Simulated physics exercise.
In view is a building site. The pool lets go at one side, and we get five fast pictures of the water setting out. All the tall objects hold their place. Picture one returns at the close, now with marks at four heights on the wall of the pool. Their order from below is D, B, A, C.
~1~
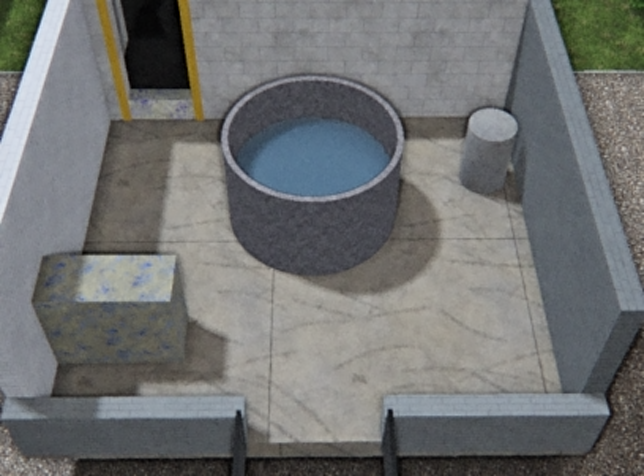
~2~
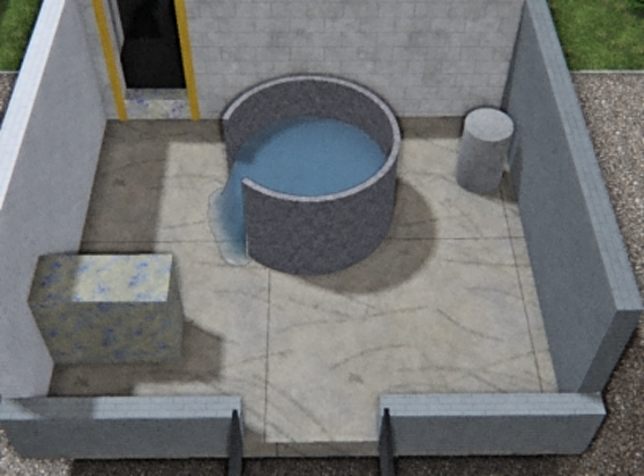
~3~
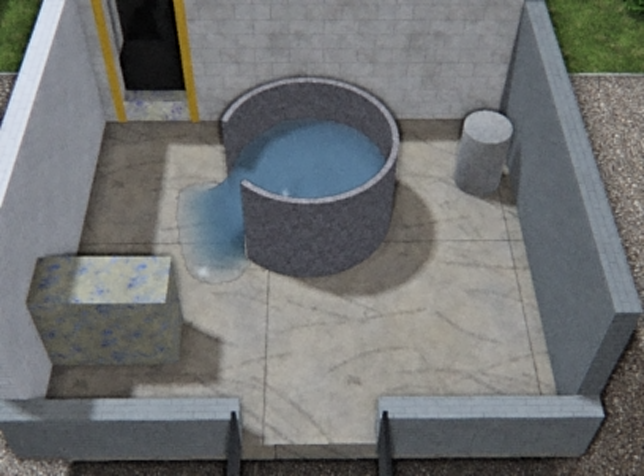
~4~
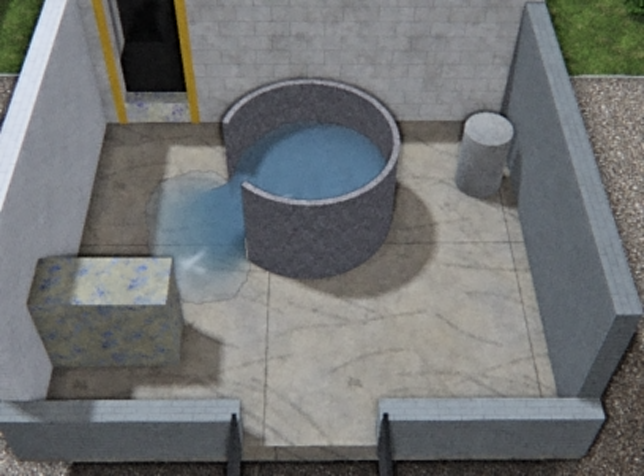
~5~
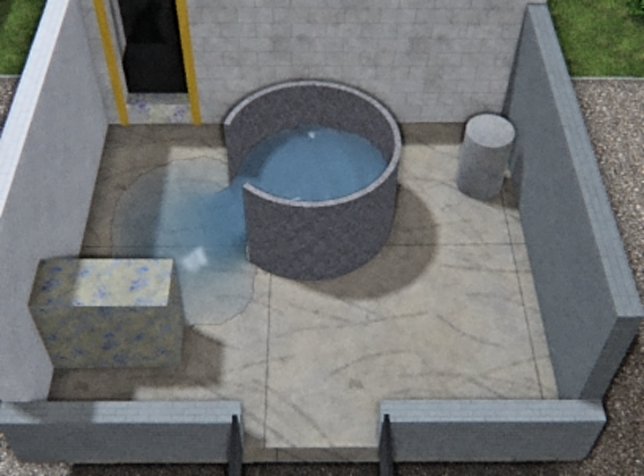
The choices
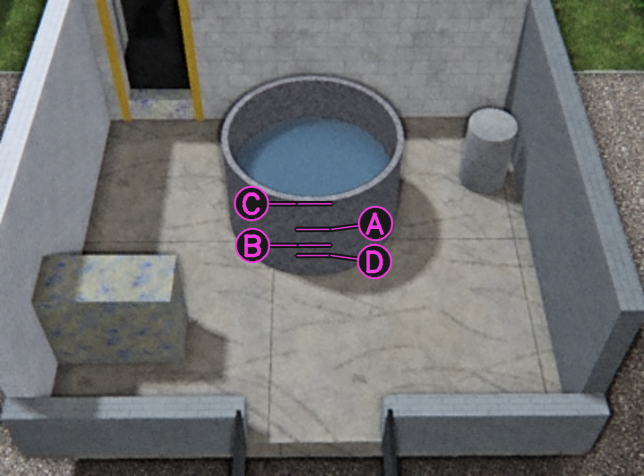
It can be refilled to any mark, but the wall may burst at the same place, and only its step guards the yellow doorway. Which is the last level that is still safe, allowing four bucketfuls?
I would pick line A.
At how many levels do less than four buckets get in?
Three of them.
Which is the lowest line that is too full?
C.
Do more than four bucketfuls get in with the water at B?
No.
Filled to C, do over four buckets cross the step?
Yes, it does.
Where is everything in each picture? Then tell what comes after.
In the first picture, water in the pool at rest, its middle at (313, 170); foot of the yellow doorway at (164, 119); open gate at (314, 393).
In the second picture, 1 % of the ground under water, visible out to (221, 192).
In the third picture, 4 % of the ground under water, visible out to (188, 191).
In the fourth picture, 9 % of the ground under water, visible out to (162, 189).
In the fifth picture, 16 % of the ground under water, visible out to (142, 181).
In magenta, A at (313, 229); B at (313, 245); C at (313, 203); D at (313, 255); from the bottom up D, B, A, C.
Choosing A, a splash gets over, under a bucket.
Choosing B, nothing gets over.
Choosing C, about 11 bucketfuls get in.
Choosing D, nothing gets over.
